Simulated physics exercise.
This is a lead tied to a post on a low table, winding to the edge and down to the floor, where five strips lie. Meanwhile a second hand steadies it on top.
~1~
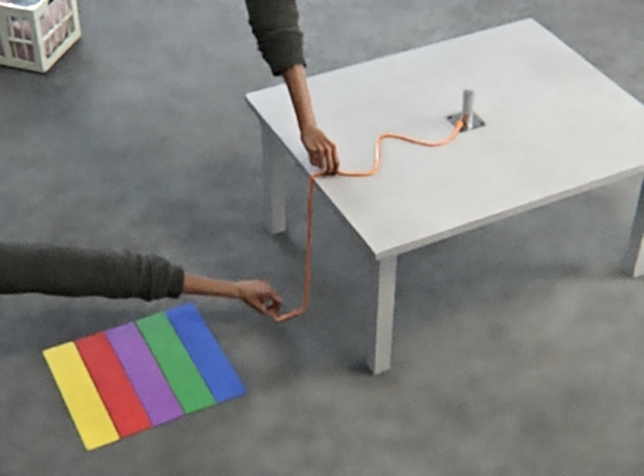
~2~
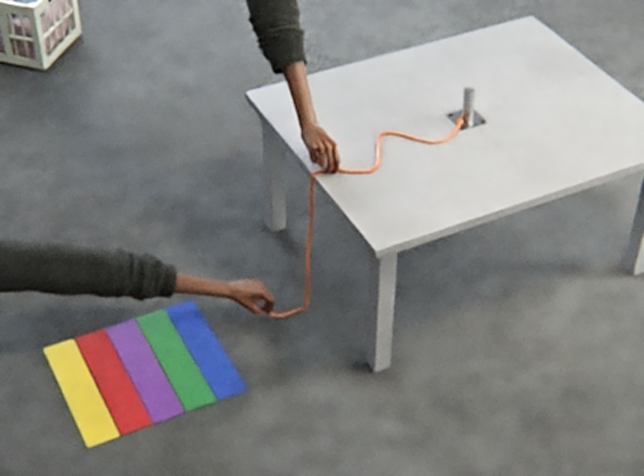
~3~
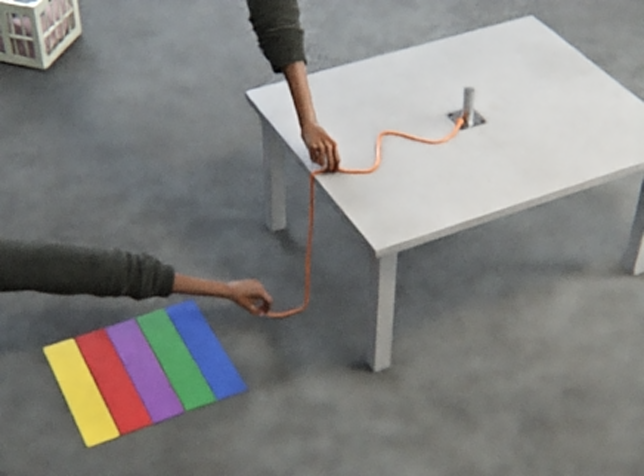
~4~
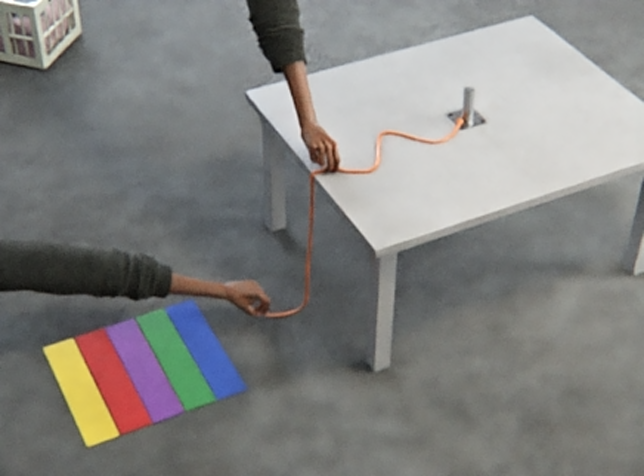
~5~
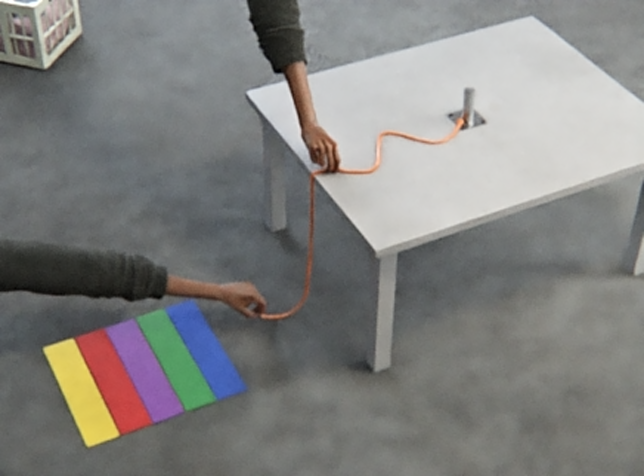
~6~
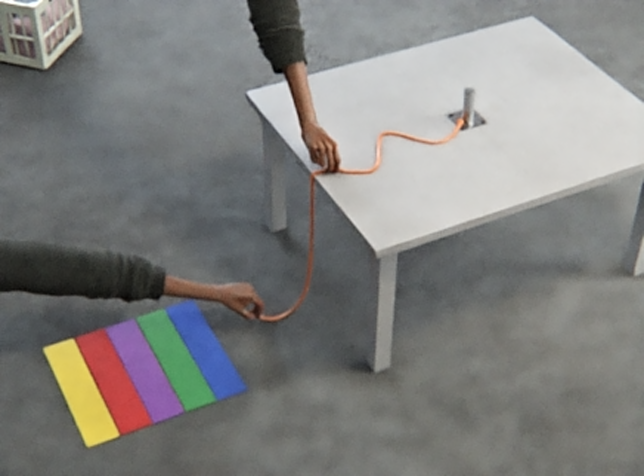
Two dark-sleeved arms reach in over a grey floor, seen from above at an angle, one from the top pressing an orange cord at the near-left edge of a white table, the other from the left holding its lower end. The cord winds from a short grey post, and yellow, red, purple, green and blue strips lie lower left. The lower hand draws the end slightly left while all else stays nearly still.
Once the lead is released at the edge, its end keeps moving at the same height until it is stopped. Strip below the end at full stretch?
Red.
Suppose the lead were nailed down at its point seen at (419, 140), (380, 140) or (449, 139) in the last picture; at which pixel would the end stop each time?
It ends up near (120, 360) the first time, (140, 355) the second and (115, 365) the third.
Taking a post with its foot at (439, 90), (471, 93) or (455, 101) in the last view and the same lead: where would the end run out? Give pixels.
The places come out near (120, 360), (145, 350) and (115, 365).
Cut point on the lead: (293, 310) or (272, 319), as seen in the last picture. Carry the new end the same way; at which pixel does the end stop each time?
Around (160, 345) for the first cut and around (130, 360) for the second.
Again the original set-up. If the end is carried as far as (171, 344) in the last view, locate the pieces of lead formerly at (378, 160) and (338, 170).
First point (331, 163), second point (304, 199).
Early on, end near (171, 344); over green.
Midway, end near (130, 358); over purple.
At the end of the slack, end near (104, 367); over red. It gets as far as the red strip.
